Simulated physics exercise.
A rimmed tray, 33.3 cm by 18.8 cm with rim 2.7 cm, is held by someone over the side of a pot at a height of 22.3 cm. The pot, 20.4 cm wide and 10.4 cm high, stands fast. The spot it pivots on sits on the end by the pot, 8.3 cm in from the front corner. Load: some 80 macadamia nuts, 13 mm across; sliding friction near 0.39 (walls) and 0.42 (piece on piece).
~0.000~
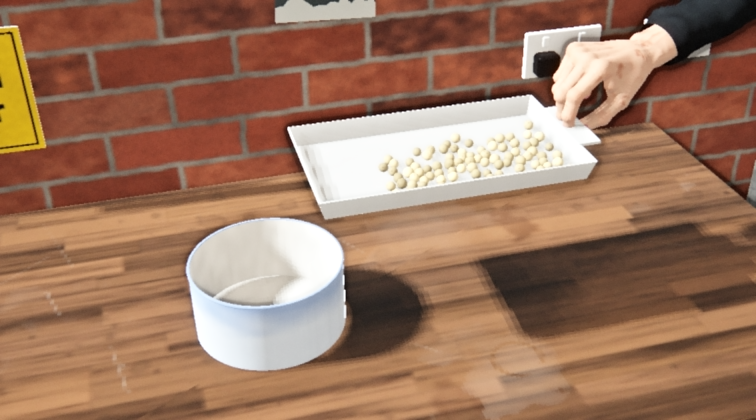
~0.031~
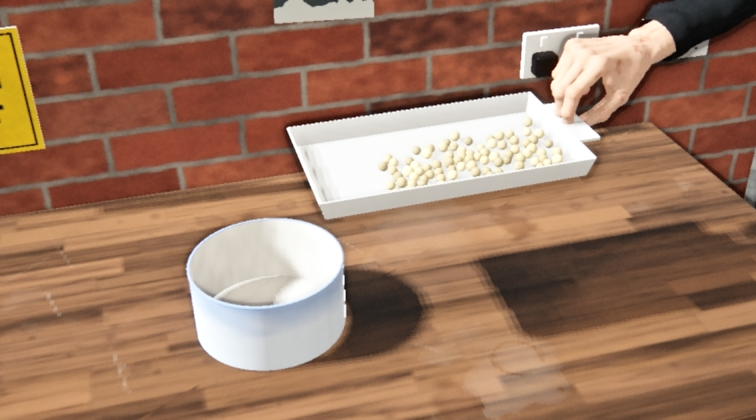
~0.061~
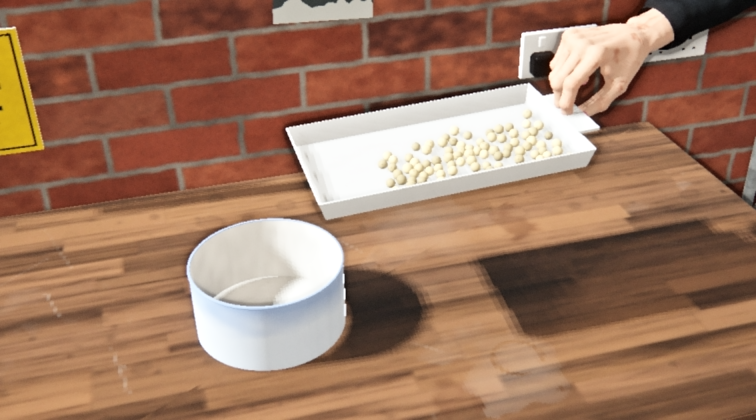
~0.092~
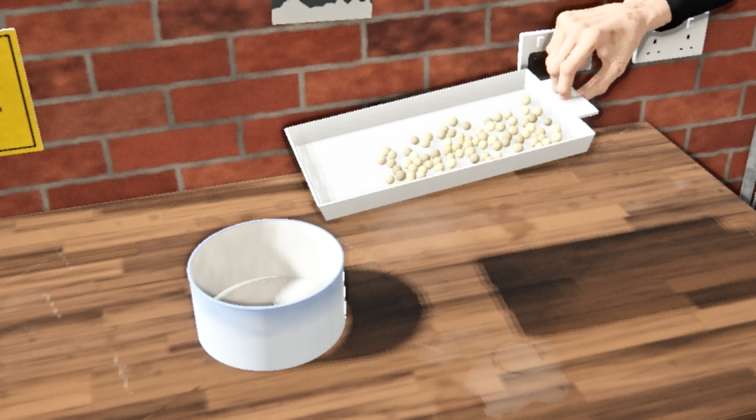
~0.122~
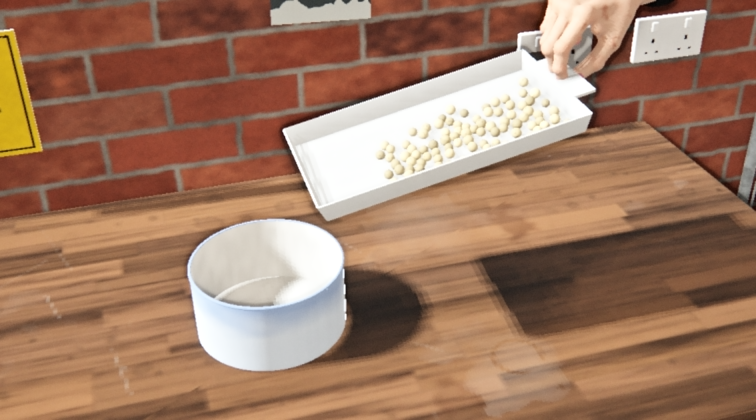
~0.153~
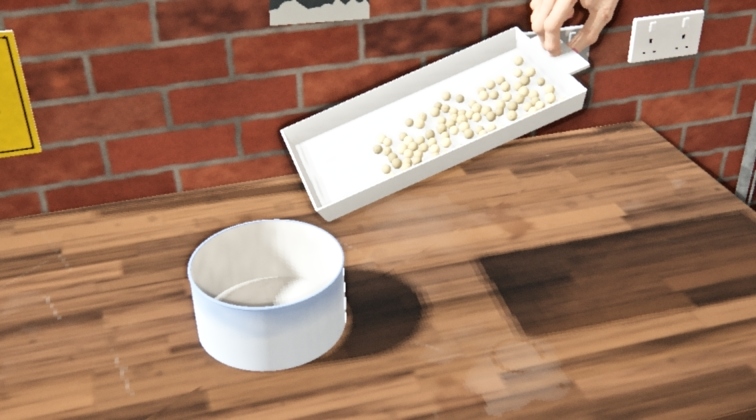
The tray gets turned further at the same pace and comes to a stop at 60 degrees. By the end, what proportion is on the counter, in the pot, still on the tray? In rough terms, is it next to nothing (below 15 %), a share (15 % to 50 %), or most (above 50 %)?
Counter: I expect a notable fraction of the load there, pot: I expect a notable fraction of the load there, tray: I expect a notable fraction of the load there.
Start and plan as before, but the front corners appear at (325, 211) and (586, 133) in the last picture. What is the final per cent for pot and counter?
Split: Pot = 0, counter = 45.
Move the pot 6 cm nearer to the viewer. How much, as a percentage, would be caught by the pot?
With that change it comes to something like 45 in a hundred.
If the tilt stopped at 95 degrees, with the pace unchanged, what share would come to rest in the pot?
About 50 in a hundred would end up in the pot.
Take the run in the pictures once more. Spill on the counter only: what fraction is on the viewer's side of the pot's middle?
Near 80 in a hundred.
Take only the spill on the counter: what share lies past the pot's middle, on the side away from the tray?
Around 90 per cent, give or take.
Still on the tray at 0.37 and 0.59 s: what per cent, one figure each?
Close to 100 at the first time and 70 at the second.
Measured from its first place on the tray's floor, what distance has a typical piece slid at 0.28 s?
By then it sits near 1 cm from where it began.
After 0.28 s, tilt 42 degrees; the tray holds 100 %, the pot 0 %.
Then, at 0.37 s, tilt 56 degrees; the tray holds 100 %, the pot 0 %.
After 0.59 s, tilt 60 degrees; the tray holds 70 %, the pot 0 %.
At rest (1.9 s), counter 40 %, pot 25 %, tray 40 %.
